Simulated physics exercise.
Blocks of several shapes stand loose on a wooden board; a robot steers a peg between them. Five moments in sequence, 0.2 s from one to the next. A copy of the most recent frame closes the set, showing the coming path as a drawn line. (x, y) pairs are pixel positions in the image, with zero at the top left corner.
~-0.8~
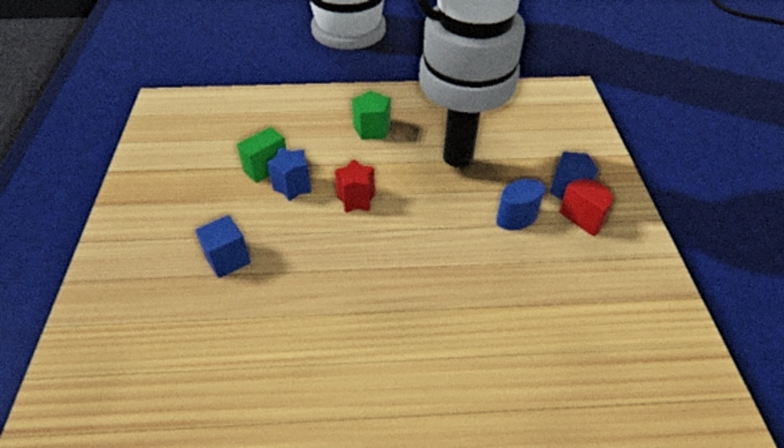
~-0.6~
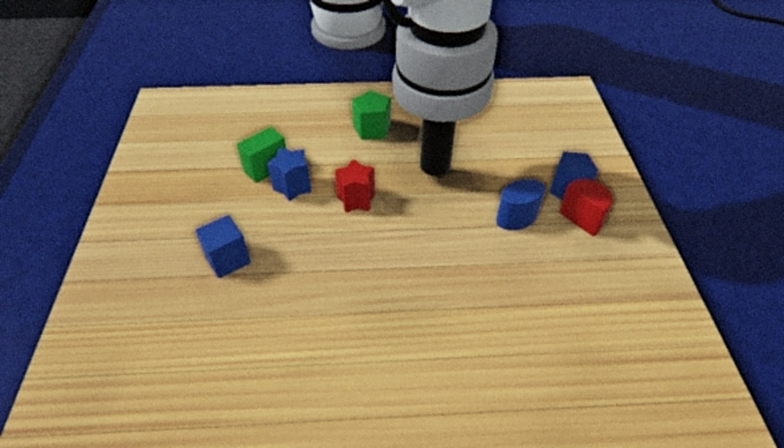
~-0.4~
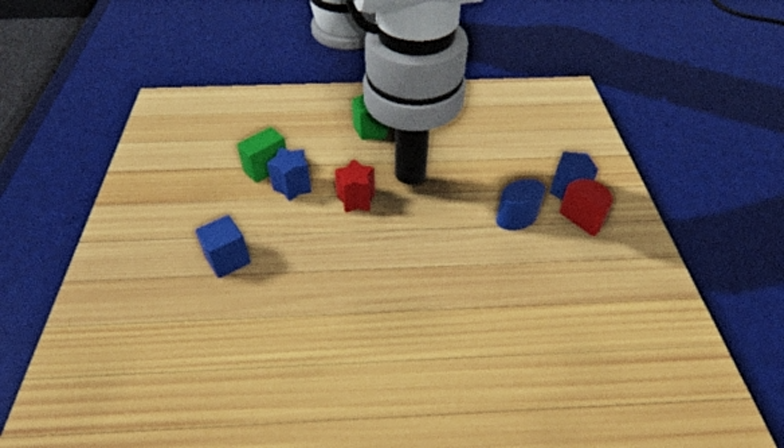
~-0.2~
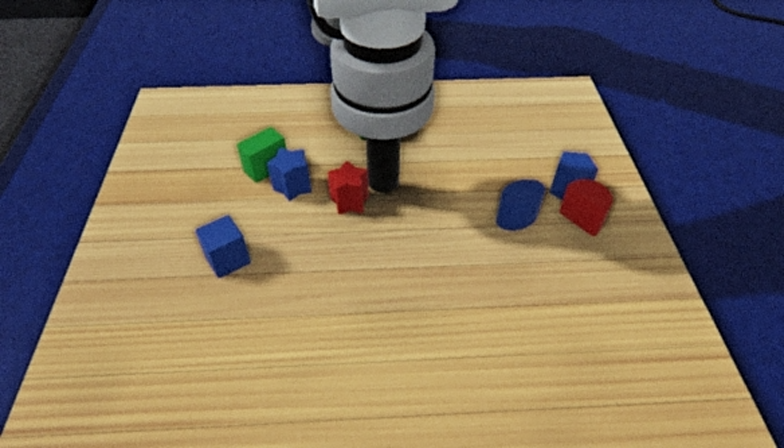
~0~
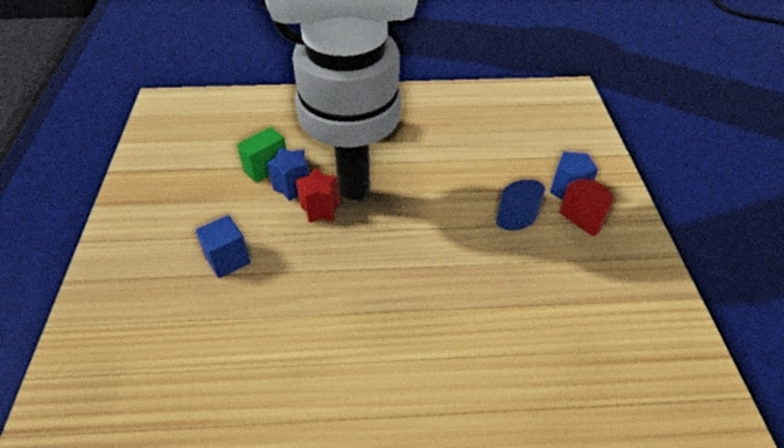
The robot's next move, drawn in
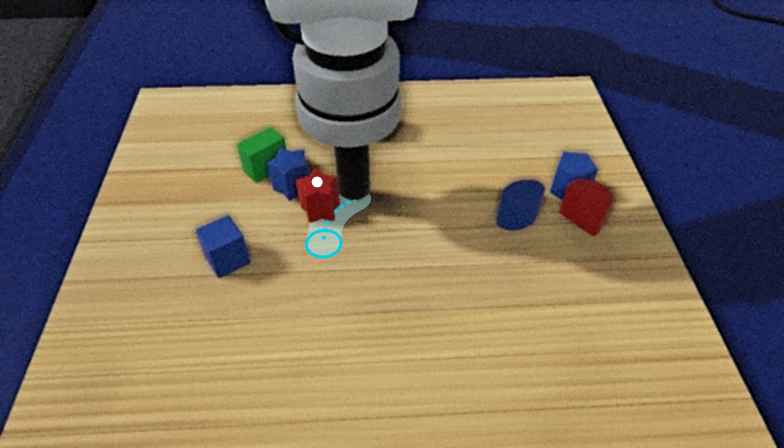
A grey robot arm holding a black peg moves over a light wooden board on a blue surface, seen from above at a fixed angle. Green, blue and red blocks stand in a loose group at left and centre, with two blue ones and a red one at right. The peg glides left and slightly nearer, then pushes the red star block left toward the blue star.
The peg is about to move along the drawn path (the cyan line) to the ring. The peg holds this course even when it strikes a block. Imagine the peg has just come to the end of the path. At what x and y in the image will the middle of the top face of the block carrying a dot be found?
The middle of its upper face will lie at (286, 196).
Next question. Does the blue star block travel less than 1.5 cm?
I'd say yes.
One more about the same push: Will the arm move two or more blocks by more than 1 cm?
No, it doesn't check out.
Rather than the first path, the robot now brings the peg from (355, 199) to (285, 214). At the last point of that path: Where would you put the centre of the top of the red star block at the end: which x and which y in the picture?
I'd say the red star block ends with its top centre at (252, 203).
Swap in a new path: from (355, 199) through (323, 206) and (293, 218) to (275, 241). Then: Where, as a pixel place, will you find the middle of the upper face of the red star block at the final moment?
That would be at about pixel (228, 215).
The drawn path runs from (355, 199) through (337, 210) and (326, 225) to (324, 243); the dot is on the red star block.
The first path, step by step. Halfway along, peg at (330, 207); red star block at (289, 192), turned 35° clockwise.
At the end, peg at (323, 234); blue star block not moved; red star block at (286, 196), turned 60° clockwise.
